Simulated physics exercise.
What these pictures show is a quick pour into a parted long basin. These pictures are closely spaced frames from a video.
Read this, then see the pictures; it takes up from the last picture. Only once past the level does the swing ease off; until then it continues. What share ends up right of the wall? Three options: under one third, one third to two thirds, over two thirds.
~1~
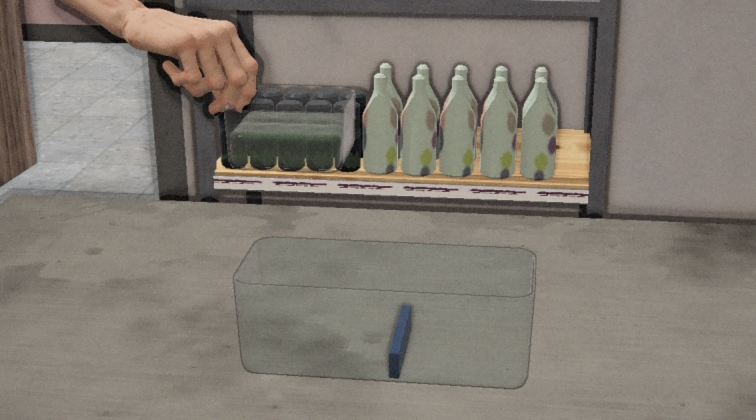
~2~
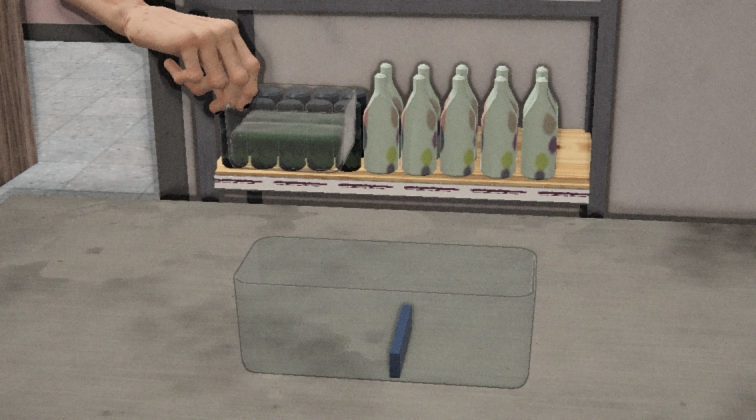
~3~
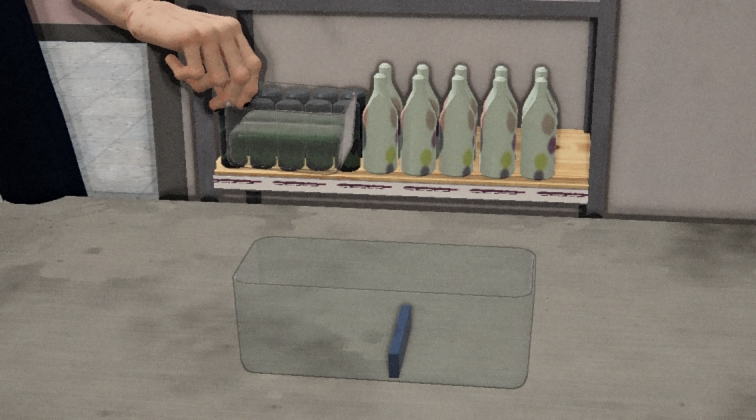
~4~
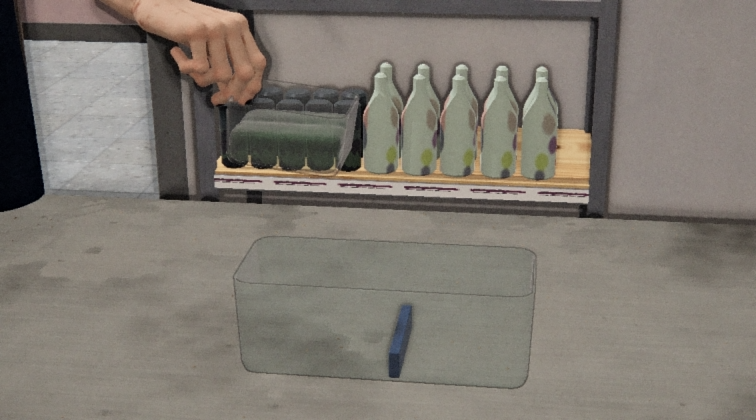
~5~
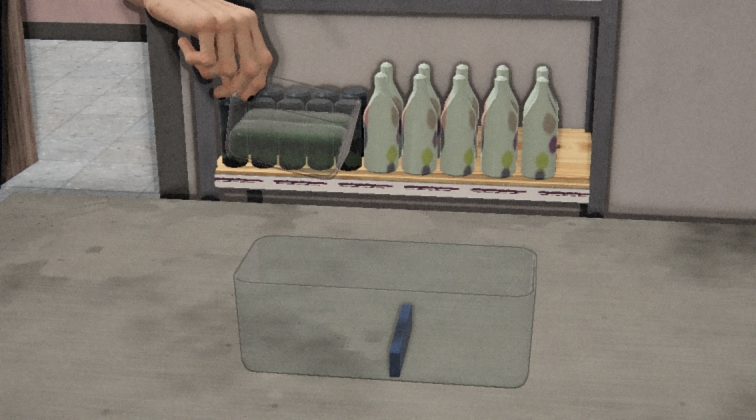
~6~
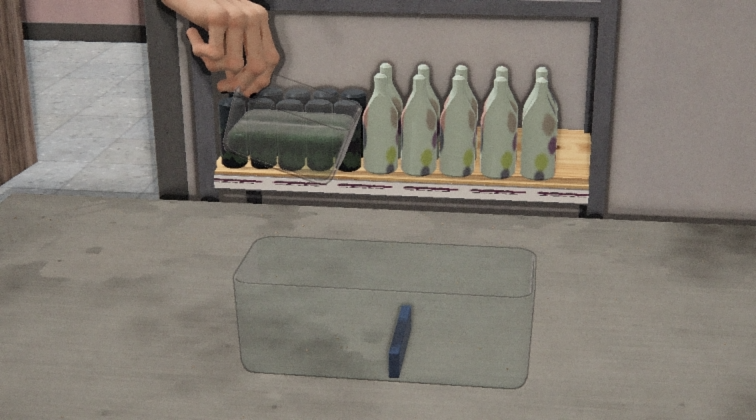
Answer: One third to two thirds.
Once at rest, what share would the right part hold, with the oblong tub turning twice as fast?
Around 40 percent.
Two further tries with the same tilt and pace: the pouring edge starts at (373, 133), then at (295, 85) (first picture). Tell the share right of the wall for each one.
About 65 % the first time, about 10 % the second.
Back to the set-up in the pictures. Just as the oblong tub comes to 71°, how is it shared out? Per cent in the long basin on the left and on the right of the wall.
The left part holds 5 percent and the right part 10 percent.
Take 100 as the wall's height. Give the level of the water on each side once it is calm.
I'd say about 30 for the left and about 40 for the right.
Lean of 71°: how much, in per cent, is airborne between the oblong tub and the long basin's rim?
Around 35 in a hundred, more or less.
A moment on, the oblong tub is tipped part way and 49 per cent is still to pour, 4 is left of the wall and 10 right of it.
Next, the oblong tub is tipped right over and 9 per cent is still to pour, 28 is left of the wall and 52 right of it.
Then the oblong tub is tipped right over and 0 per cent is still to pour, 46 is left of the wall and 54 right of it.
Later the oblong tub is tipped right over and 0 per cent is still to pour, 45 is left of the wall and 54 right of it.
In the end 45 per cent lies left of the wall, 54 right of it and 1 outside.
